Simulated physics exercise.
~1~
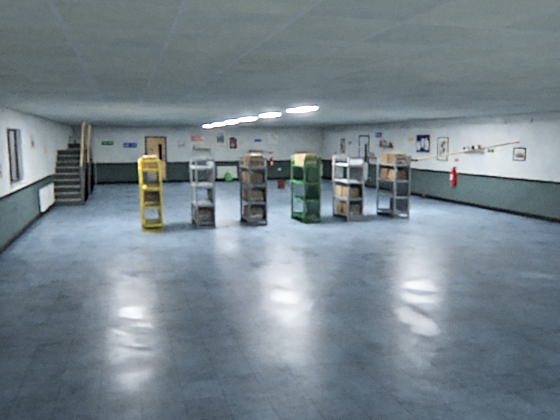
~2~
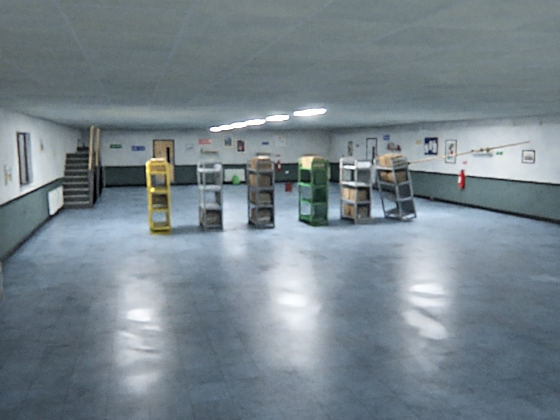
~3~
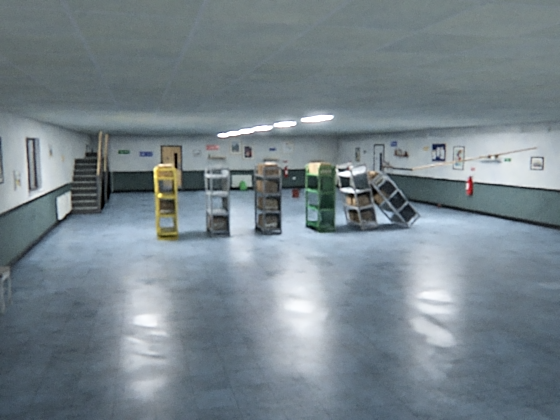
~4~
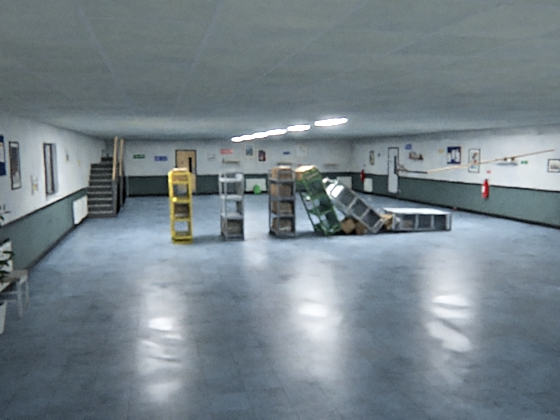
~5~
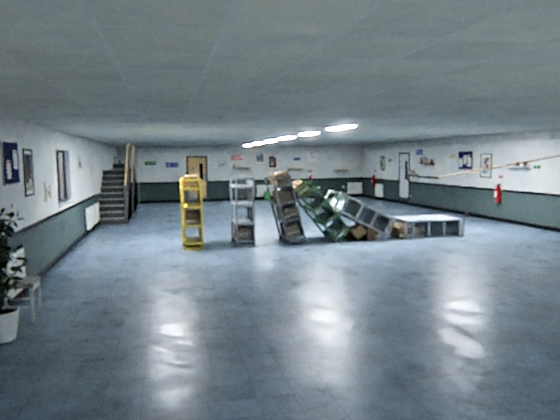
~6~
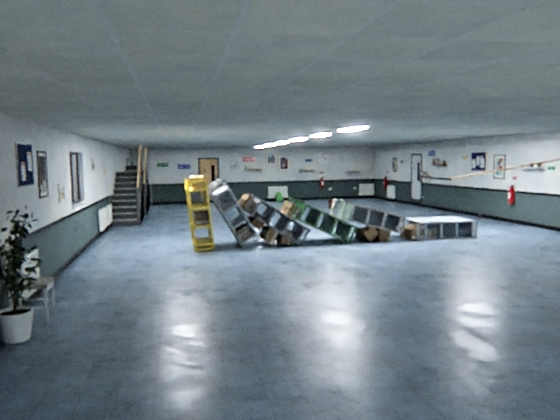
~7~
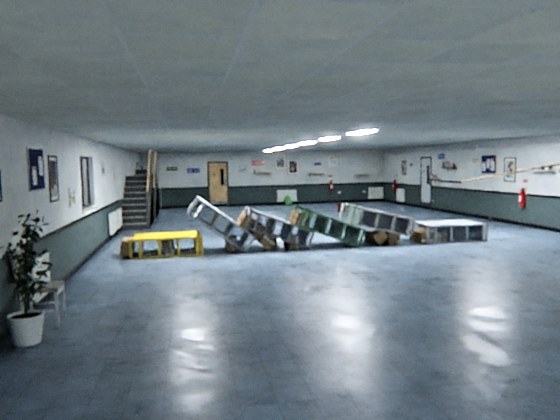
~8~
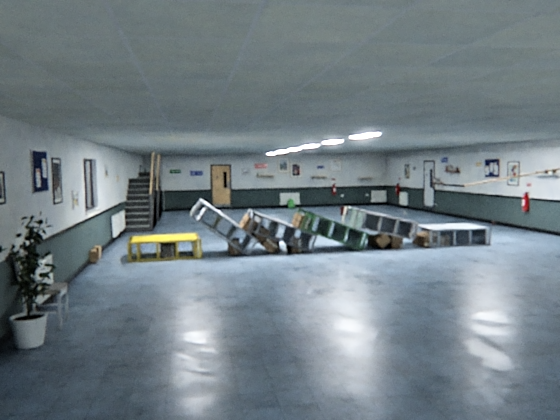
At first, six shelving racks stand in a row across a wide, blue-floored room, a yellow one at the left end and a green one right of the middle, several loaded with cartons. The rack at the right end tilts left into its grey neighbour, then its base slides out and it drops flat. The neighbour leans into the green rack, and the topple passes leftward from rack to rack as cartons spill. Finally the yellow rack tips over and lands flat. None remains upright, with the middle ones resting slanted against one another among fallen cartons.
